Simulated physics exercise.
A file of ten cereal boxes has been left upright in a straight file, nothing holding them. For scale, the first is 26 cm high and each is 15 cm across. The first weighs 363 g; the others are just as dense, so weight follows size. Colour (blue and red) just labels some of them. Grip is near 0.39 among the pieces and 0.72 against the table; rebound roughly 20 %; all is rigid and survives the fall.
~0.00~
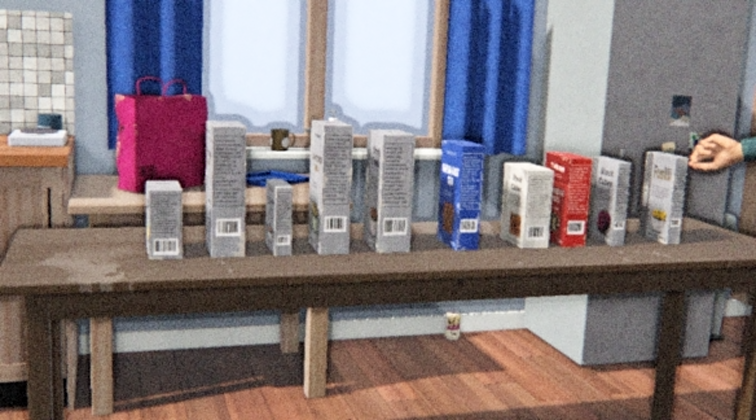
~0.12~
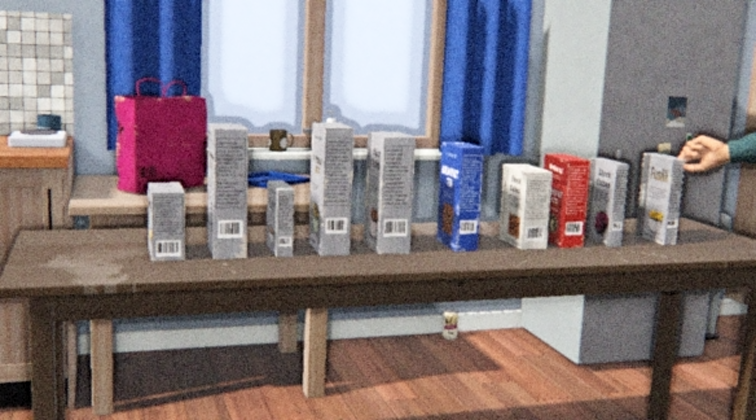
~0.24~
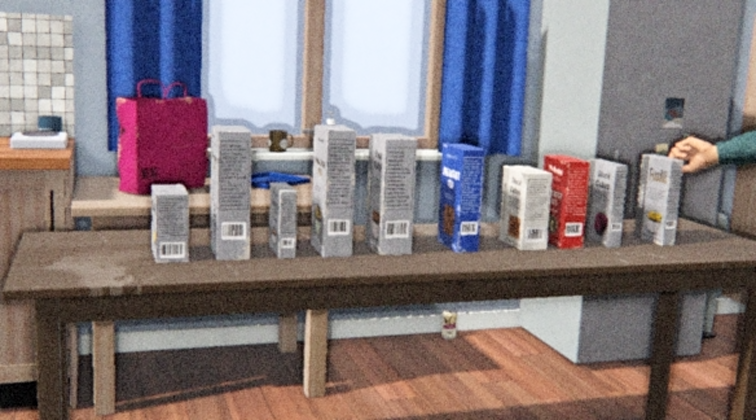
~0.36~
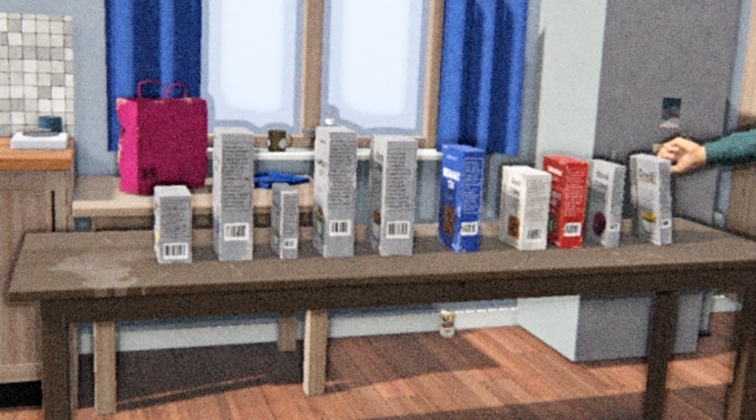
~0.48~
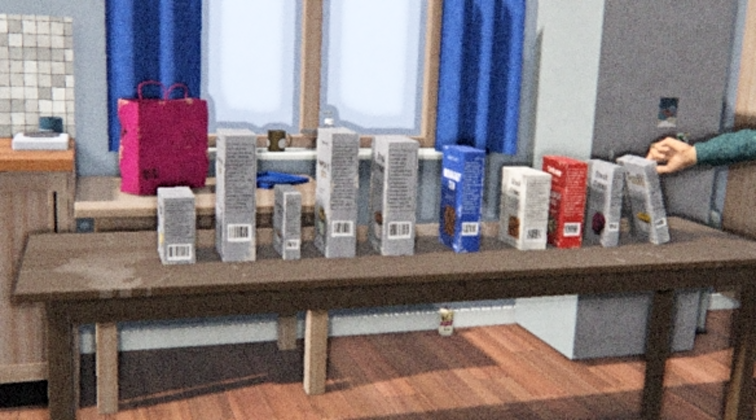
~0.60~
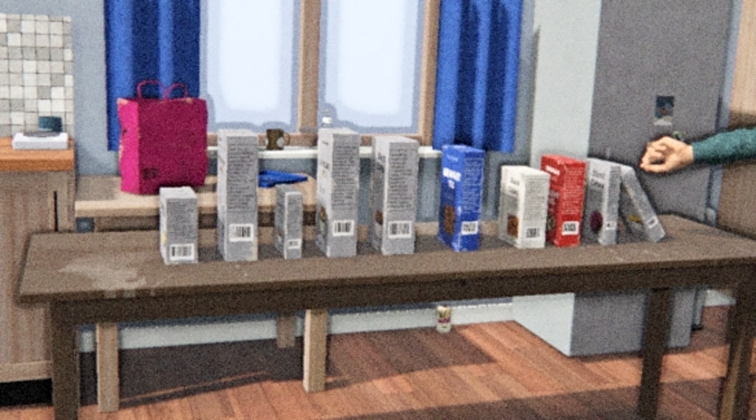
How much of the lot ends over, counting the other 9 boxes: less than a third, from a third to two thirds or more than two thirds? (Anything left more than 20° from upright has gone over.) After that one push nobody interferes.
It comes to upwards of two thirds.
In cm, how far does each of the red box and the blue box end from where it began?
Red 10, blue 20.
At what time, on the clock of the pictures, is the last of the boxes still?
At about 3.0 s.
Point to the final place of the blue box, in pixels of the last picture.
Around (411, 216).
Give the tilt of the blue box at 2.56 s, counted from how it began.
Roughly 60°.
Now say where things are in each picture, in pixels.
In the first frame (each place is the centre of the face we see best; the camera moves round a little), finger (697, 161) 7 cm from the first box; red box (578, 204); blue box (471, 199); the others all in place.
Finger 38 mm from the first box; red box (576, 205), in the second frame.
Finger 3 mm from the first box; red box (576, 206), in the third frame.
Finger pushing; red box (575, 206); the others all in place, in the fourth frame.
Finger stopped; red box (574, 206); the others all in place, in the fifth frame.
Finger (648, 163) stopped; red box (573, 205); blue box (471, 202); the others all in place, in the sixth frame.
By 1.46 s, 3 of the 9 other boxes over; red box tilted 46°; blue box tilted 7°.
By 2.56 s, 8 of the 9 other boxes over; blue box tilted 63°; red box tilted 56°.
When it is over (3.4 s), 9 of the 9 other boxes over; blue box tilted 64°; red box tilted 56°. That is 100 per cent. Not one is left standing. In pixels of the last frame, middles, blue box near (411, 216), red box near (527, 210).
